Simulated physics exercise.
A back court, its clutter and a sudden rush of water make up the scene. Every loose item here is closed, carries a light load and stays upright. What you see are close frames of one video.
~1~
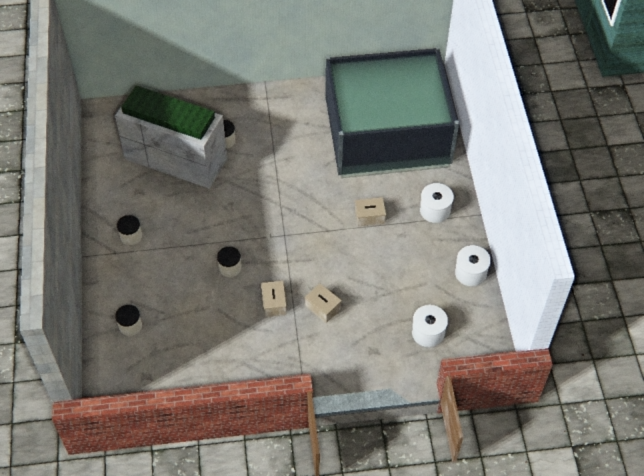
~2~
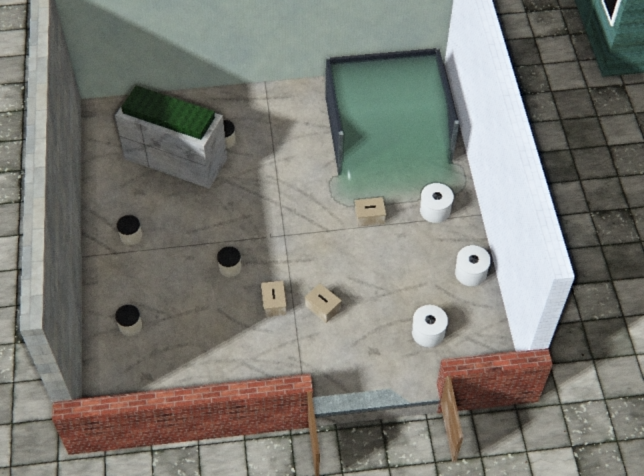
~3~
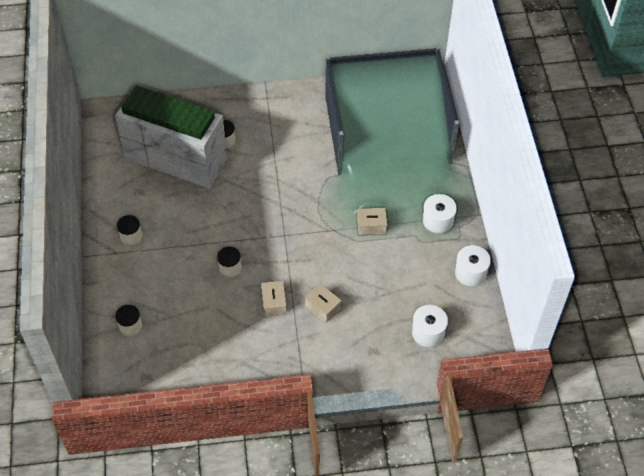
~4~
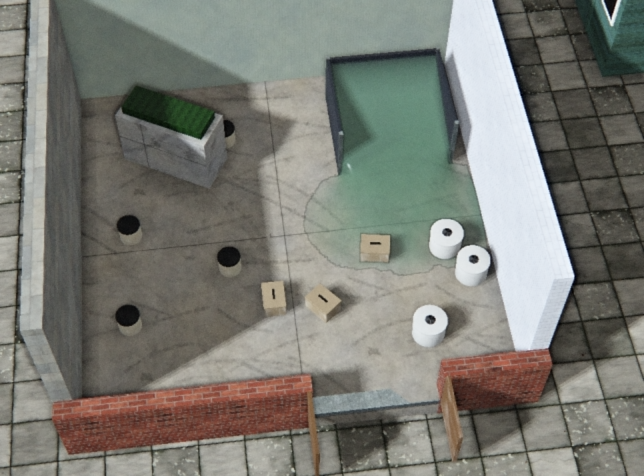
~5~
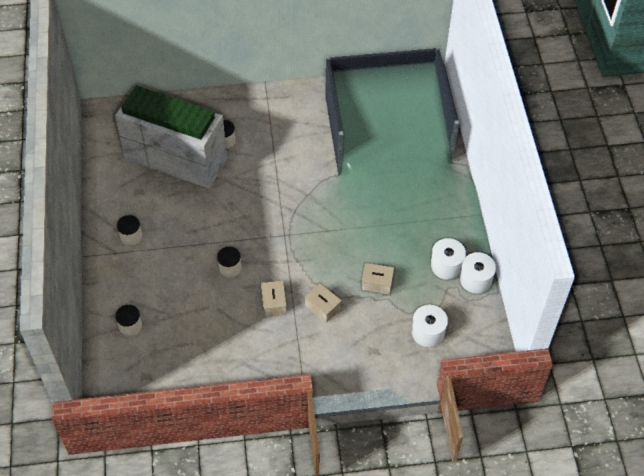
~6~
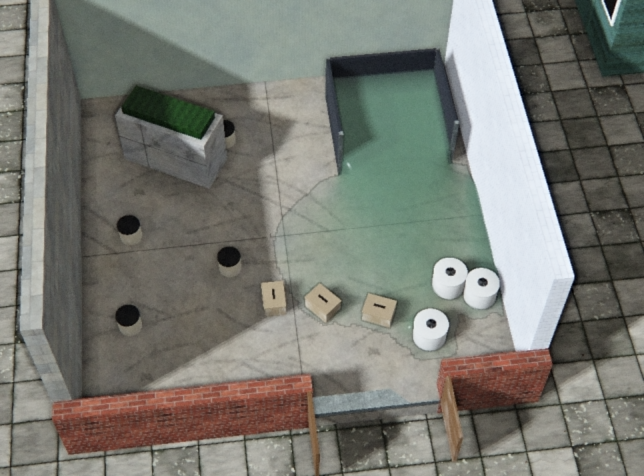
Green water rushed out of a dark-walled tank at the back right of a courtyard and spread forward, pushing a small tan box and then some white round containers toward the front brick wall.
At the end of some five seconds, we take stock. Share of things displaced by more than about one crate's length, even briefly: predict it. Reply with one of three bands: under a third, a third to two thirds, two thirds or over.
Two thirds or over.
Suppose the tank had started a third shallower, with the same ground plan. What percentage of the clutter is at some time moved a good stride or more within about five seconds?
Roughly 60 per cent.
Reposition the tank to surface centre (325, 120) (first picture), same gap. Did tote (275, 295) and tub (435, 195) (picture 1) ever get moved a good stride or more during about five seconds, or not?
One by one, the first went the full distance and the second came up short.
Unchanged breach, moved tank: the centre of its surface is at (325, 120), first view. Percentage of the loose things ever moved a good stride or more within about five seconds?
About 80 %.
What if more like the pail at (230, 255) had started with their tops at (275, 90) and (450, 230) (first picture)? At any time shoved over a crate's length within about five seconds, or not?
Sequence: Scarcely shifts; knocked aside.
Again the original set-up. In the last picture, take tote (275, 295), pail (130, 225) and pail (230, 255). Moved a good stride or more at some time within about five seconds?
One by one: Cleared the mark; remained nearby; remained nearby.
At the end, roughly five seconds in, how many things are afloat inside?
That makes 4.
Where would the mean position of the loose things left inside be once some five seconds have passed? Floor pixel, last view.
Around (151, 261).
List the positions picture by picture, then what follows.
A tote at (371, 207), on the bottom; a tub at (437, 196) rests on the ground; 0 of 10 have shifted, in the first frame.
A tote at (371, 207), on the bottom; a tub at (437, 196) rests on the ground; 0 of 10 have shifted, in the second frame.
A tote at (372, 217) rests on the ground, close to its start; a tub at (440, 207) rests on the ground, close to its start; 2 of 10 have shifted, in the third frame.
A tote at (376, 244) rests on the ground, a stride from its start; a tub at (447, 232), on the bottom, a stride from its start; 2 of 10 have shifted, in the fourth frame.
A tote at (378, 274), on the bottom, a stride from its start; a tub at (449, 252) rests on the ground, a stride from its start; 3 of 10 have shifted, in the fifth frame.
A tote at (380, 306) rests on the ground, far from its start; a tub at (451, 272) rests on the ground, a stride from its start; 4 of 10 have shifted, in the sixth frame.
A moment on, 4 of 10 are well off their spots; 2 afloat.
Next, 6 of 10 are well off their spots; 4 afloat.
Later, 6 of 10 are well off their spots; 3 afloat.
In the end, 7 of 10 are well off their spots, and 7 have been at some point; 4 afloat.
